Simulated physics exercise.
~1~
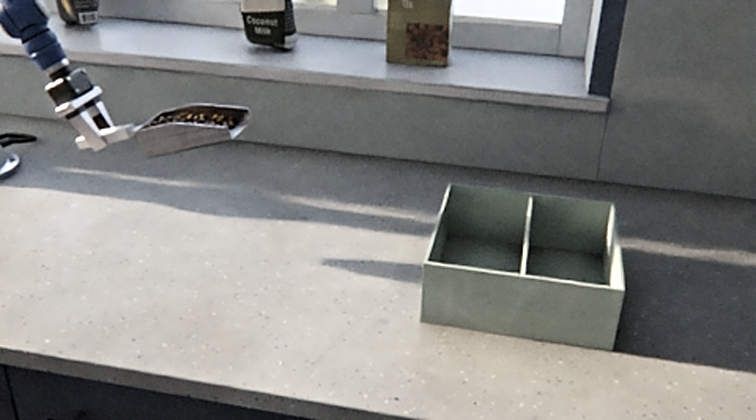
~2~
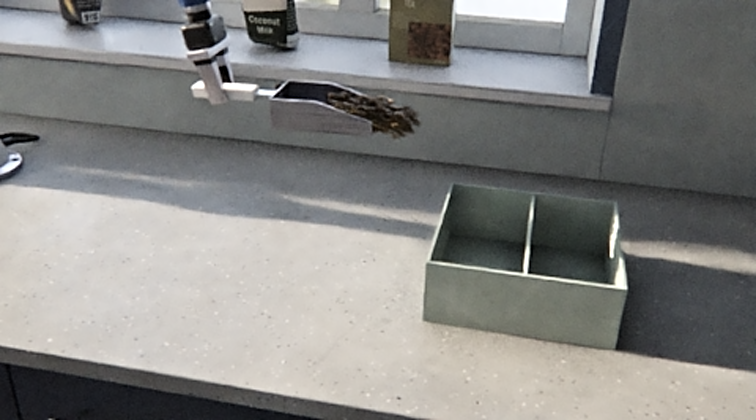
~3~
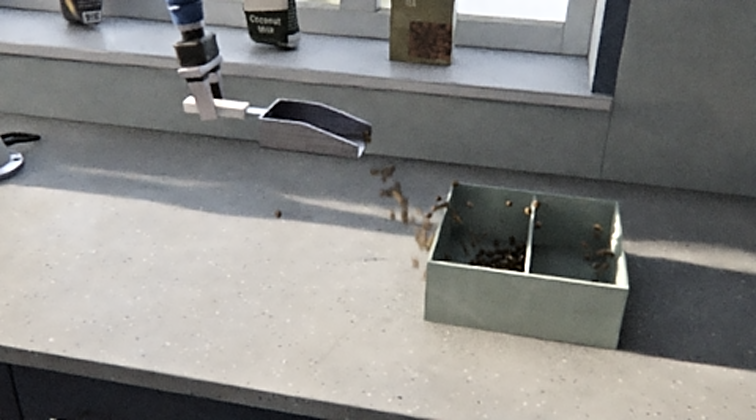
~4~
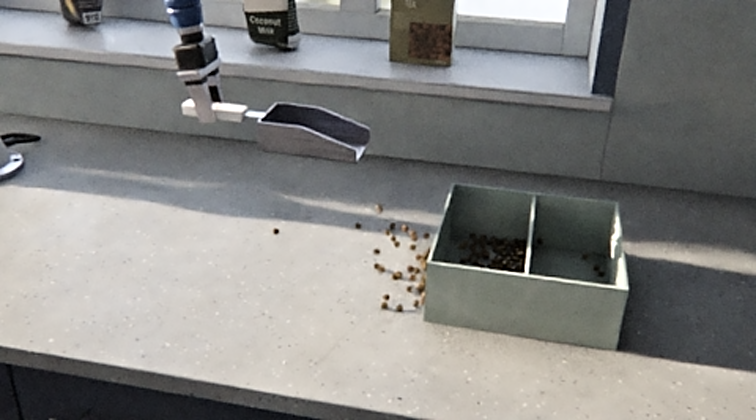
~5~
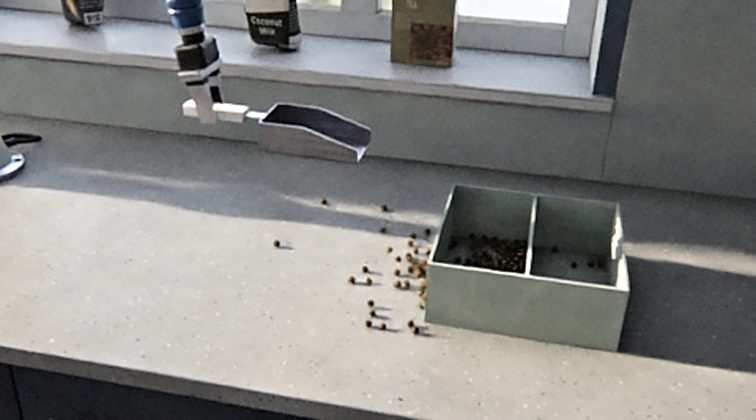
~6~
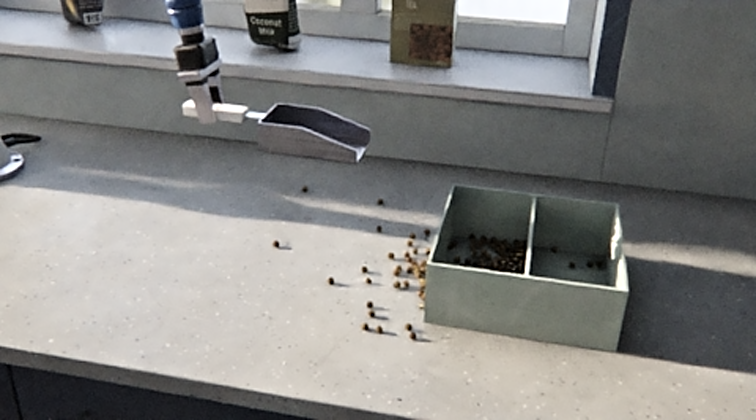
On a grey counter beneath a window, a robot arm swung a loaded scoop right and flung small brown beads toward a divided green box; most landed in its left section, a few in the right, and the rest scattered on the counter beside it.
